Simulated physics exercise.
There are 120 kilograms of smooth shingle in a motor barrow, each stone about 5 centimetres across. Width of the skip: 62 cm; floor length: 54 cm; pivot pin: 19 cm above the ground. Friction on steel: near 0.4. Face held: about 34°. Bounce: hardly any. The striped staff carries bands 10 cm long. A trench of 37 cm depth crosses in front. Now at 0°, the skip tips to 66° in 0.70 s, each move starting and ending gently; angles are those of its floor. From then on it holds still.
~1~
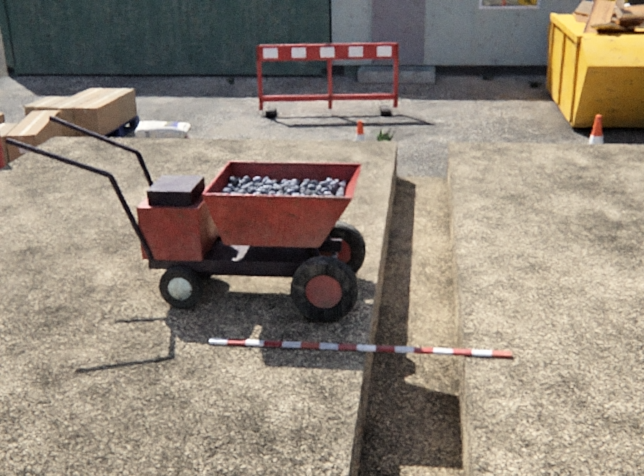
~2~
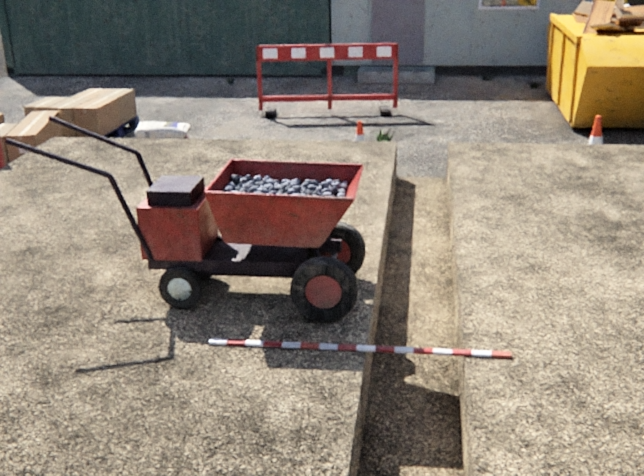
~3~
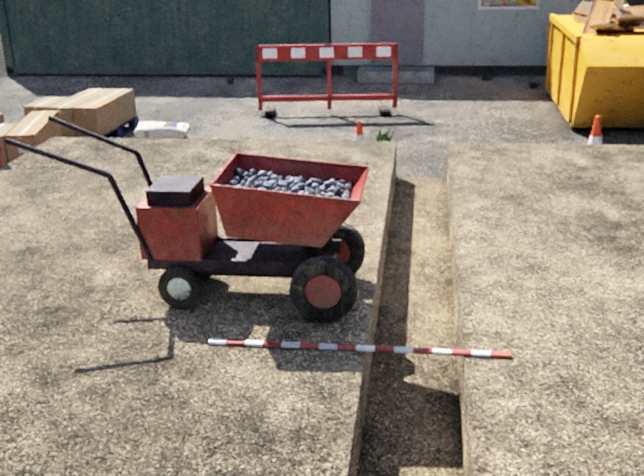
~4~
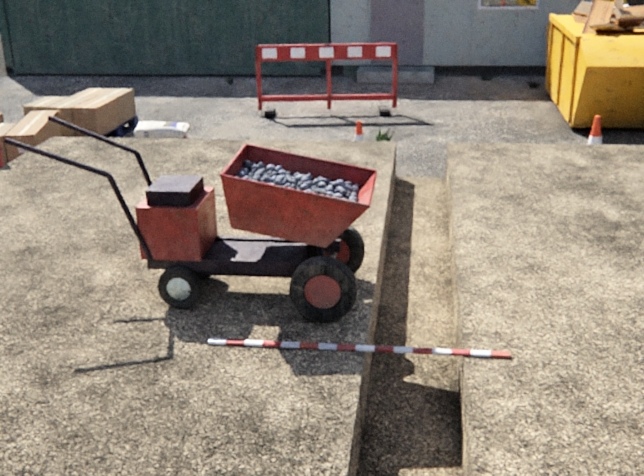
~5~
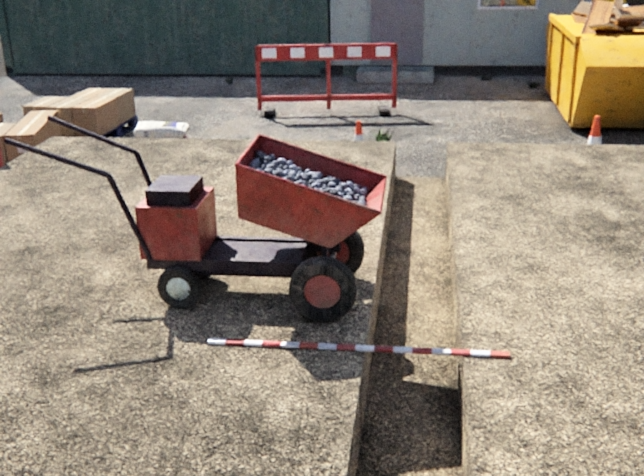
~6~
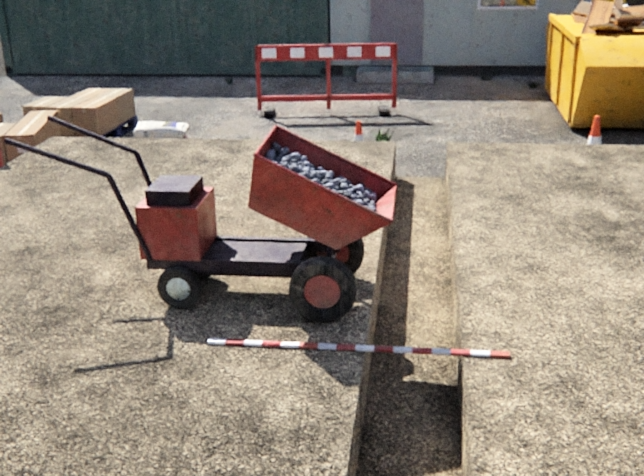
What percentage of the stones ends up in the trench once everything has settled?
About 46 per cent.
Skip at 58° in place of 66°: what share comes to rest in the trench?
I'd expect around 30 in a hundred.
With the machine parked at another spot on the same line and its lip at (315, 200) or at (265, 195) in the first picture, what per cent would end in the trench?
Near 80 per cent from the first place, 80 from the second.
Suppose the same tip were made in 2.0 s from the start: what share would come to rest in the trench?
In that case some 65 per cent.
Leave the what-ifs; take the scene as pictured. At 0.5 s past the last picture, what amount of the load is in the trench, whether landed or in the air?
Something like 10 in a hundred.
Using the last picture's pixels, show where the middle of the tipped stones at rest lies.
I'd point somewhere around (464, 299).
Then, 0.2 s after the last picture the floor is at 55°, 100 % in the skip; the foremost stones are at (406, 244).
Then, 0.5 s after the last picture the floor is at 66°, 82 % in the skip, 11 % in the trench, 8 % past the trench; the foremost stones are at (482, 297).
Then, 0.8 s after the last picture the floor is at 66°, 37 % in the skip, 17 % in the trench, 46 % past the trench; the foremost stones are at (593, 299).
Then, 2.8 s after the last picture the floor is at 66°, 8 % in the skip, 46 % in the trench, 47 % past the trench; the foremost stones are past the picture's edge.
